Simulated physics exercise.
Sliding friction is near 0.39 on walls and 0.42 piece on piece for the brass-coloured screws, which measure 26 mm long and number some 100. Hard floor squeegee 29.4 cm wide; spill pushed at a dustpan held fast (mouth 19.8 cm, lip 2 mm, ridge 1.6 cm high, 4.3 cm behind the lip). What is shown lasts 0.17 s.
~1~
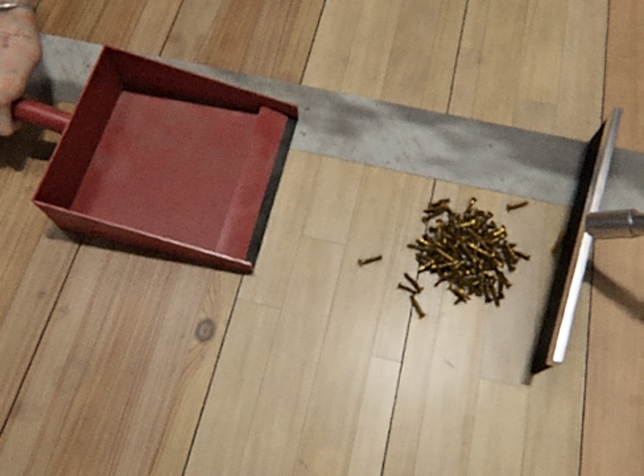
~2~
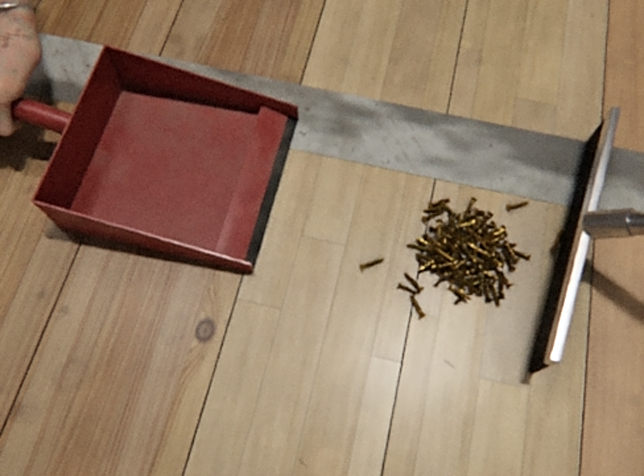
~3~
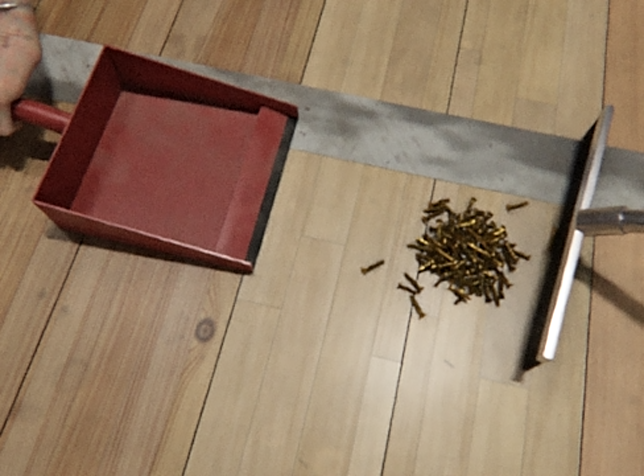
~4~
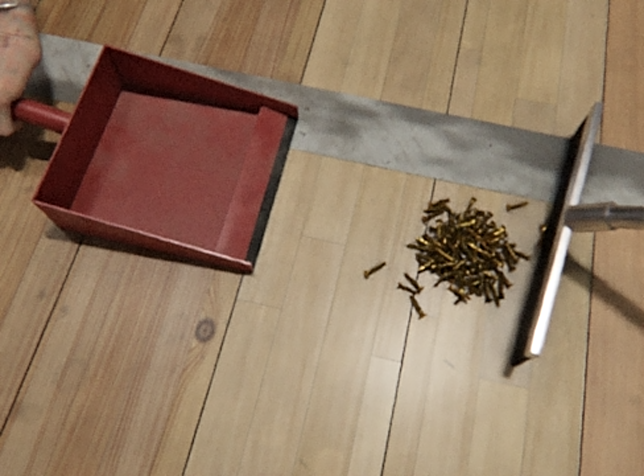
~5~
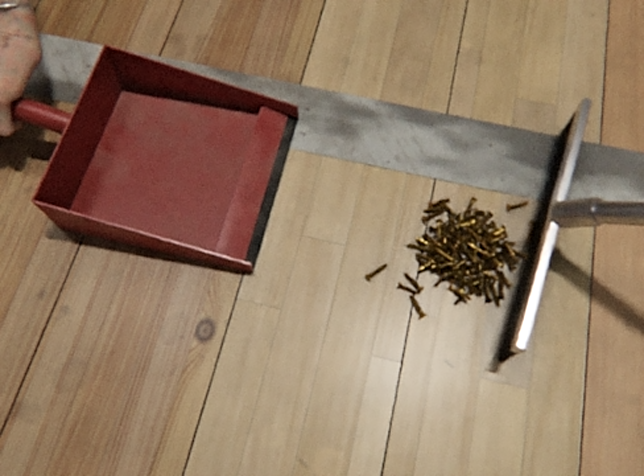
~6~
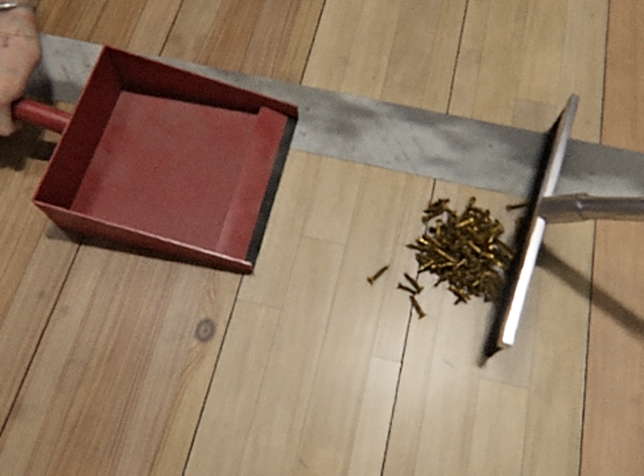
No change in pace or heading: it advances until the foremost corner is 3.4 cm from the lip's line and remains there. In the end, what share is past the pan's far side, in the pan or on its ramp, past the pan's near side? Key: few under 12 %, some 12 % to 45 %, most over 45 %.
Far side = few, pan = few, near side = few.
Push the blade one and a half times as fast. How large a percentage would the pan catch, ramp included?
I'd guess it lands at about 5 per cent.
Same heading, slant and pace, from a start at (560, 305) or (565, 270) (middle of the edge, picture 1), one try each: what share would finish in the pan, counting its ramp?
First try about 0 per cent, second about 0 per cent.
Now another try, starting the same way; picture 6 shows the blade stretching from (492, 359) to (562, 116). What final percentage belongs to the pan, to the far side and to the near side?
Pan 0; far 0; near 15.
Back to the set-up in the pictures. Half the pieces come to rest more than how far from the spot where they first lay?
I'd say close to 20 cm.
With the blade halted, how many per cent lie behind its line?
Some 0 percent, give or take.
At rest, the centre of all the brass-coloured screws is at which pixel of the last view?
Roughly (296, 187).
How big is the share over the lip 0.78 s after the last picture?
It's near 0 percent at that moment.
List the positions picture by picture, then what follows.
In the first frame, blade from (554, 361) to (613, 117), moved 0.0 cm, 0 of the pieces shifted so far; middle of the pieces at (463, 251); pan at (168, 168).
In the second frame, blade from (551, 360) to (611, 116), moved 0.2 cm, 1 of the pieces shifted so far; middle of the pieces at (463, 251).
In the third frame, blade from (544, 357) to (605, 114), moved 0.9 cm, 2 of the pieces shifted so far; middle of the pieces at (463, 251).
In the fourth frame, blade from (532, 353) to (595, 111), moved 2.1 cm, 2 of the pieces shifted so far; middle of the pieces at (463, 251).
In the fifth frame, blade from (518, 348) to (583, 107), moved 3.4 cm, 2 of the pieces shifted so far; middle of the pieces at (463, 251).
In the sixth frame, blade from (504, 342) to (571, 104), moved 4.7 cm, 21 of the pieces shifted so far; middle of the pieces at (461, 251); pan at (168, 168).
Then, 0.28 s after the last picture, middle of the blade 17 cm from the lip; 0 % over the lip, far side 0 %, near side 0 %.
Then, 0.47 s after the last picture, middle of the blade 10 cm from the lip; 0 % over the lip, far side 0 %, near side 0 %.
Then, 0.78 s after the last picture, middle of the blade 6 cm from the lip; 0 % over the lip, far side 0 %, near side 5 %.
In the end, far side 0 %, pan 0 %, near side 5 %, in front of the lip or behind the blade 95 %.
